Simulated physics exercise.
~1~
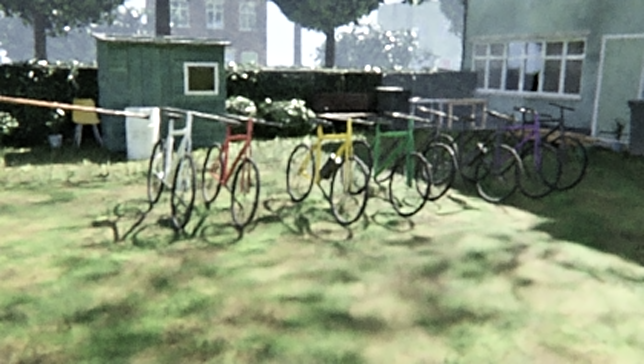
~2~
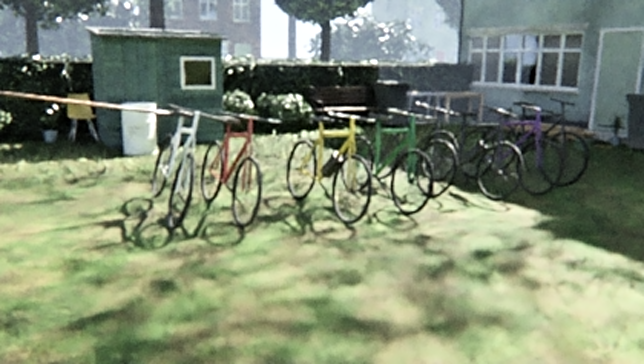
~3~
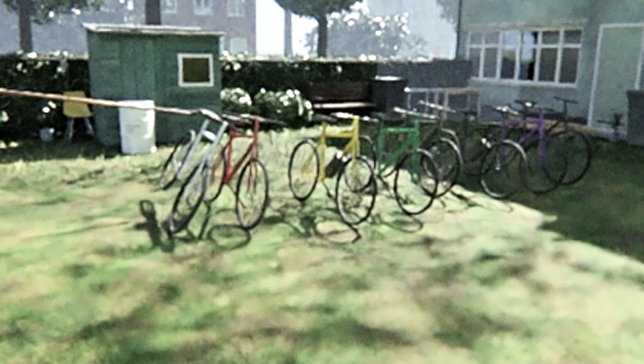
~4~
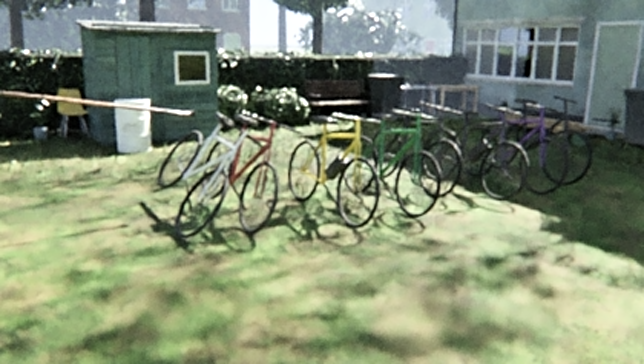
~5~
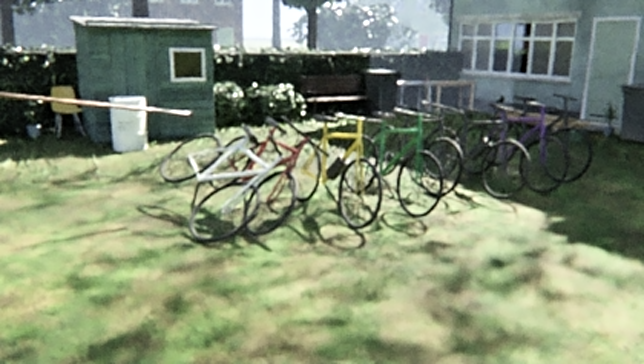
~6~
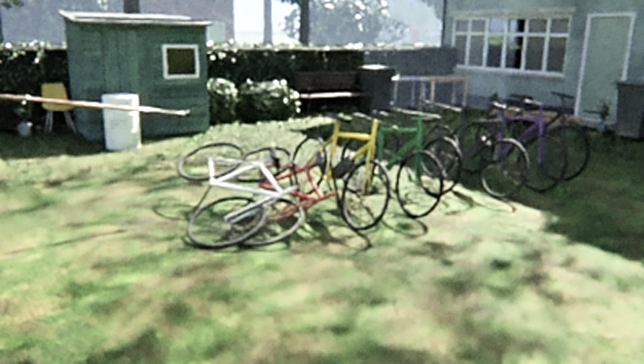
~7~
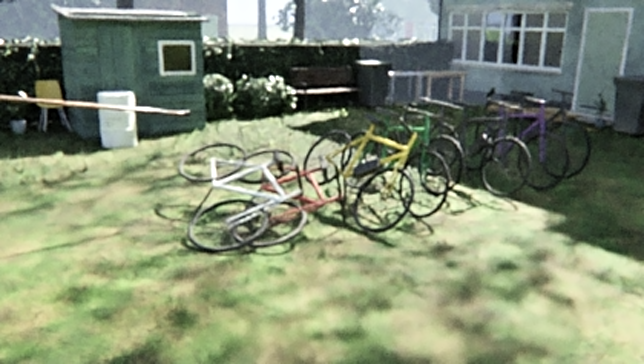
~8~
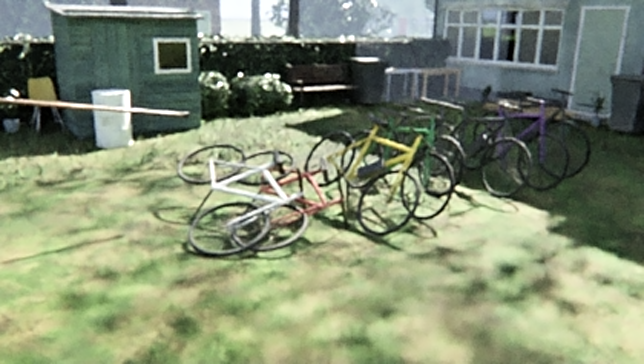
The white and red bicycles topple right, leaving the yellow one leaning beside upright bikes.
